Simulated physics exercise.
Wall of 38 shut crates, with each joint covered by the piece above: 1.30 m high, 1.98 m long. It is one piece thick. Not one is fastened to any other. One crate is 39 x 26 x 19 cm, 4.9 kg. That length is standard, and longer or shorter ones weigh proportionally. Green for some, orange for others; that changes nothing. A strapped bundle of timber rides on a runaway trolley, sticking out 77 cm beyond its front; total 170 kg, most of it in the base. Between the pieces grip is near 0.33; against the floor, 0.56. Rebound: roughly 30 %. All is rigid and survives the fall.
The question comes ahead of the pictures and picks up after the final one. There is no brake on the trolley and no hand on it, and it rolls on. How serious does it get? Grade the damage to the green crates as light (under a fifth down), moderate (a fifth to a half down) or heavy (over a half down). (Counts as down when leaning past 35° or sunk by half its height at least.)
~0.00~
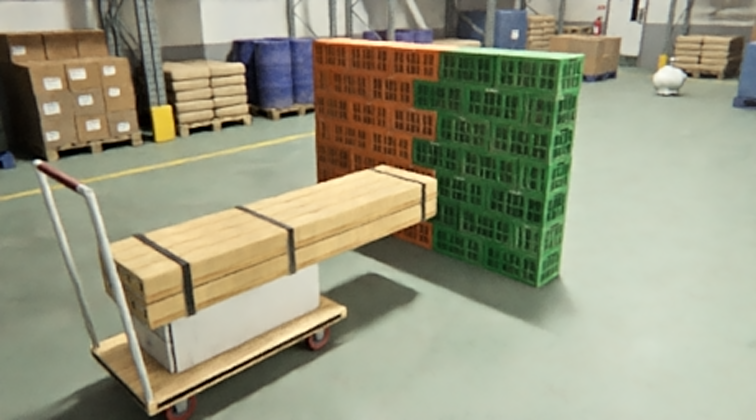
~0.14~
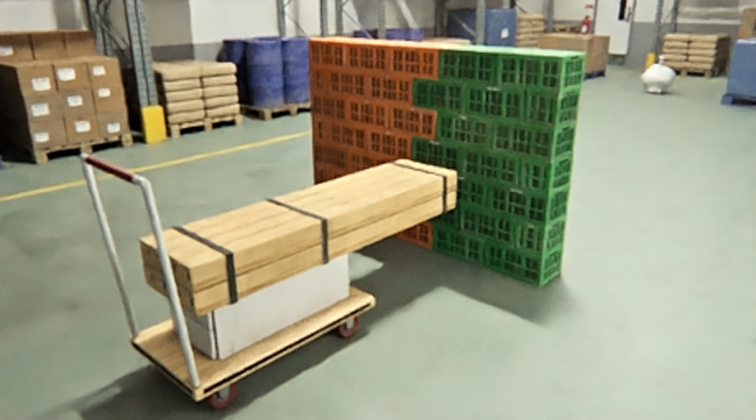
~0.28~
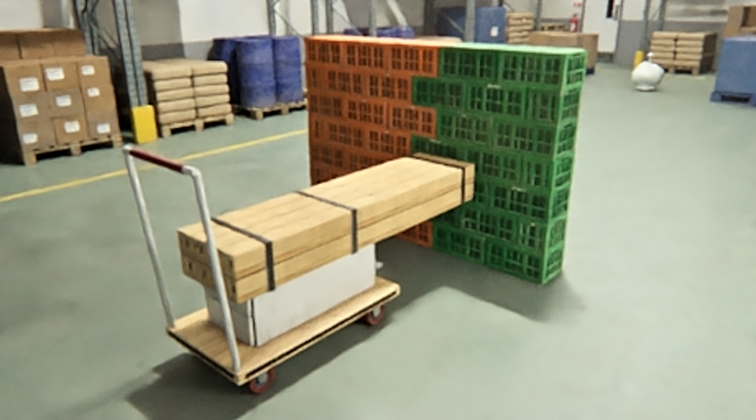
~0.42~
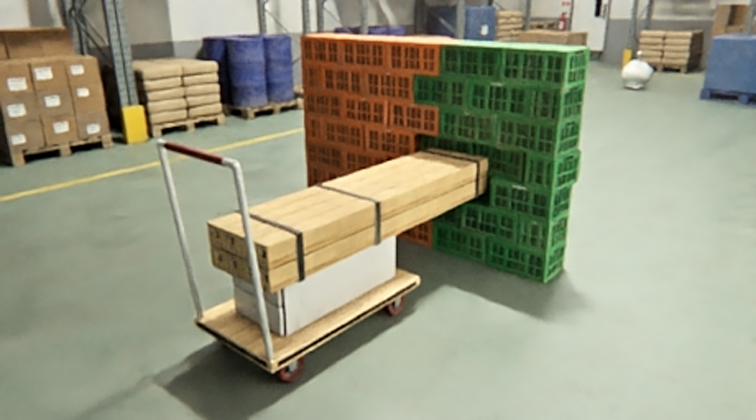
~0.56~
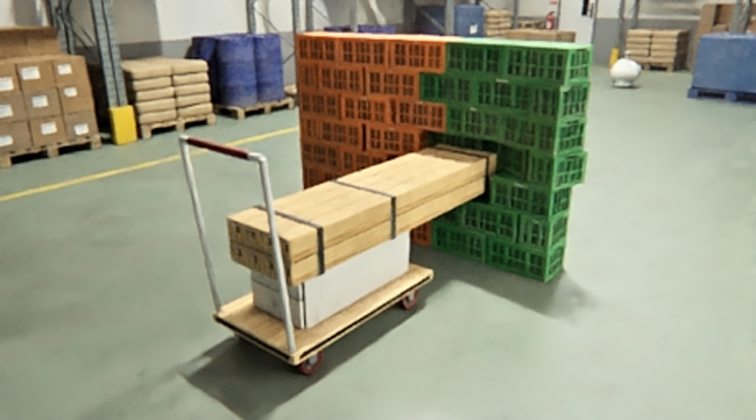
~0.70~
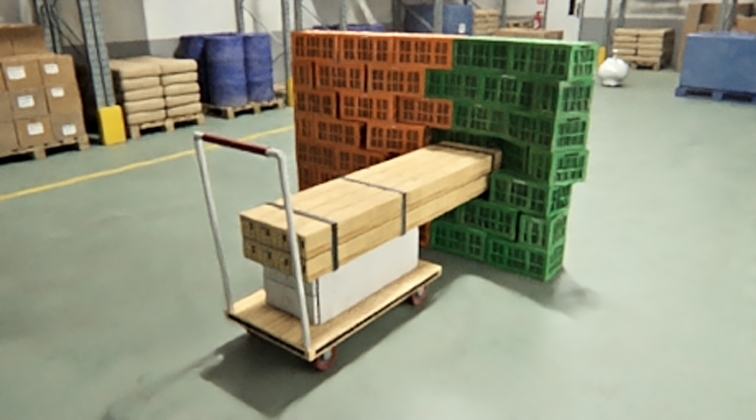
Heavy.
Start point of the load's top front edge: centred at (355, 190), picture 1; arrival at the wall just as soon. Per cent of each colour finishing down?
Then orange 0, green 80 per cent.
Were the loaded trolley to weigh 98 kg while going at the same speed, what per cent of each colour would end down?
The split would be orange 0, then green 0 per cent.
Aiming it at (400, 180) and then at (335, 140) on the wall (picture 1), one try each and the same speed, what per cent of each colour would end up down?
Orange 70 then 80, green 60 then 10 per cent.
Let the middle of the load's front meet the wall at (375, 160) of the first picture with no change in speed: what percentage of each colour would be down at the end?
Orange 60 %, green 40 %.
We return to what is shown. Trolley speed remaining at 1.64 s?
Speed: Around 0.1 m/s.
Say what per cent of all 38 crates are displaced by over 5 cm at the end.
It comes to 60 percent shifted.
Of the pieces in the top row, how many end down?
The count is 5.
After 1.00 s, load 35 cm past the wall's line, still rolling; none of the 17 green crates down (0 of 38 in all colours); top green crate leaning 12°; top orange crate leaning 12°.
After 1.34 s, load 40 cm past the wall's line, still rolling; 12 of the 17 green crates down (15 of 38 in all colours); top green crate leaning 39°, 22 cm lower; top orange crate leaning 32°, 11 cm lower.
After 1.64 s, load 43 cm past the wall's line, still rolling; 12 of the 17 green crates down (21 of 38 in all colours); top green crate on its side; top orange crate leaning 66°, 71 cm lower.
After 2.12 s, load 44 cm past the wall's line, stopped; 12 of the 17 green crates down (21 of 38 in all colours); top green crate upside down; top orange crate on its side.
At rest (3.3 s), load 44 cm past the wall's line, stopped; 12 of the 17 green crates down (21 of 38 in all colours); top green crate upside down; top orange crate on its side. That is 71 per cent. As the last picture would show them, middles, top green crate near (608, 179), top orange crate near (433, 135).
